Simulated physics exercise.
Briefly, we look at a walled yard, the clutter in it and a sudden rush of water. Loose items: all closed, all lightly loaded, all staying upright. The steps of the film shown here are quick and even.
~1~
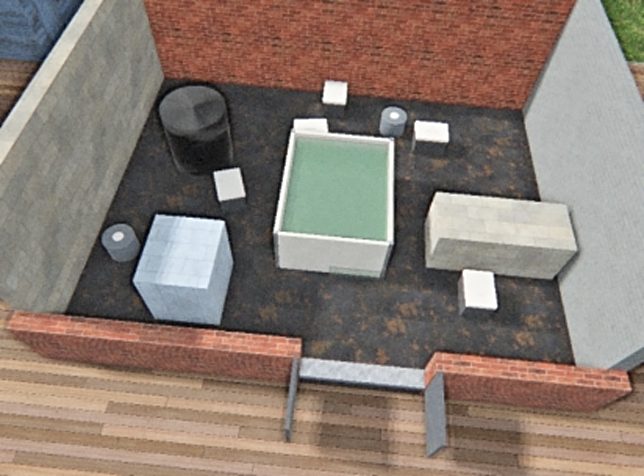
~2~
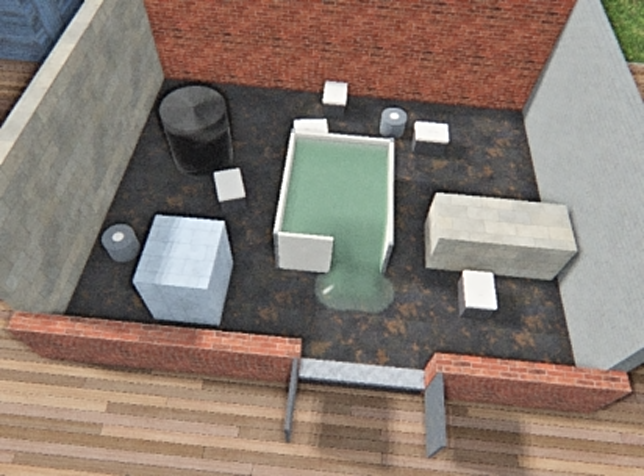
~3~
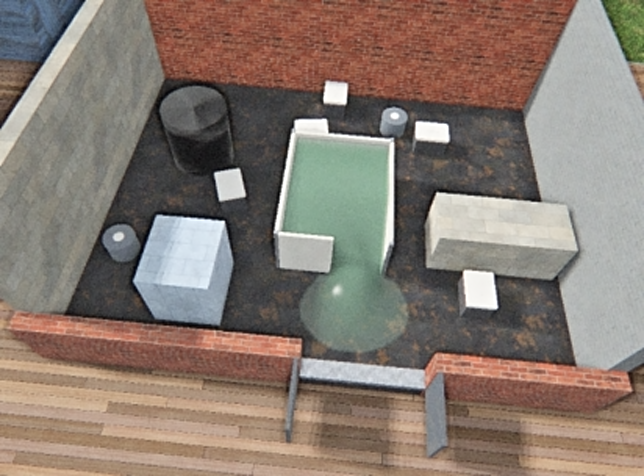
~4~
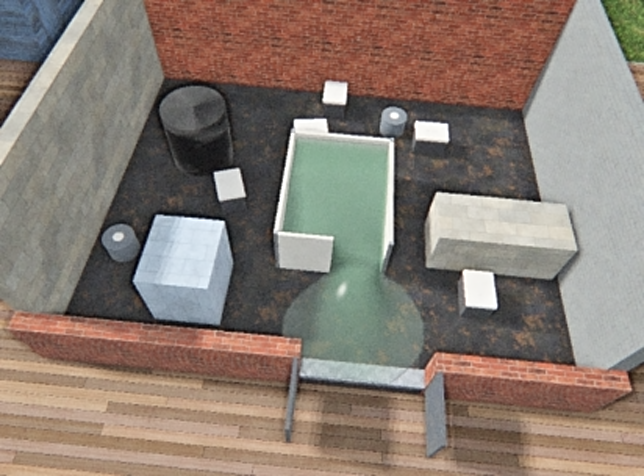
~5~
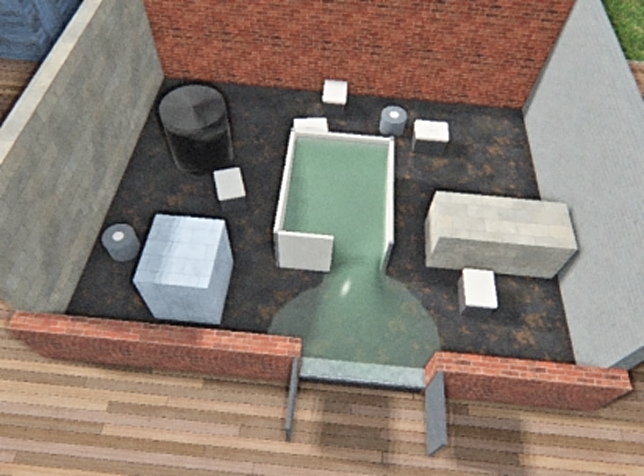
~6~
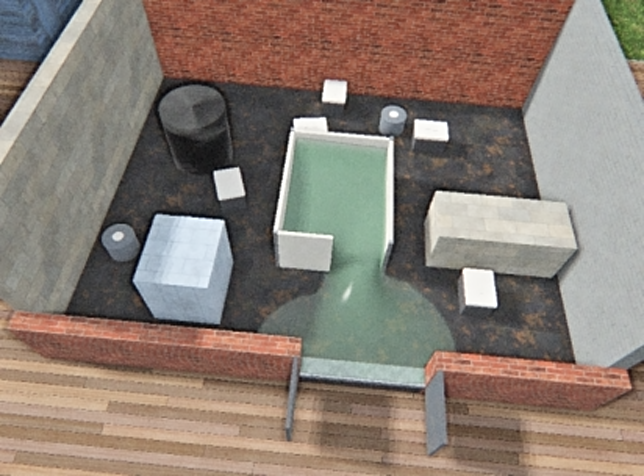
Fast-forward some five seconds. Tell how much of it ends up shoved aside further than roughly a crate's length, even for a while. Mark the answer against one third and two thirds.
Fewer than a third of them.
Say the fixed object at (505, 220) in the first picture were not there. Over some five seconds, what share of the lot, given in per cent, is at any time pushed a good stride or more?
Something like 0 per cent of them.
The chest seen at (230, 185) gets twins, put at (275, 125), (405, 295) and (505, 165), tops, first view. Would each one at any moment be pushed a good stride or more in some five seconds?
In that order: Under that, pushed that far, never so far.
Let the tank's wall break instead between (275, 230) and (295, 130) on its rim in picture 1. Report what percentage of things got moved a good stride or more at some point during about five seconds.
Near 60 in a hundred.
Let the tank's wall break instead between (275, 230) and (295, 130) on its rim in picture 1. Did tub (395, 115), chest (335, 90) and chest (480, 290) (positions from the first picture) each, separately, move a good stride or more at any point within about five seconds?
In the order asked: Never gets that far, then goes the distance, then goes the distance.
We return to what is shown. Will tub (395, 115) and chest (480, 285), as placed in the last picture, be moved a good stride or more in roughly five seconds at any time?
In the order asked: A lesser distance, then over that mark.
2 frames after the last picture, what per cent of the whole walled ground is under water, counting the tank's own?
Estimate: 20 %.
A moment on, 0 of 7 are well off their spots; 0 afloat.
Next, 0 of 7 are well off their spots; 0 afloat.
Later, 0 of 7 are well off their spots; 0 afloat.
In the end, 1 of 7 are well off their spots, and 1 have been at some point; 1 afloat.
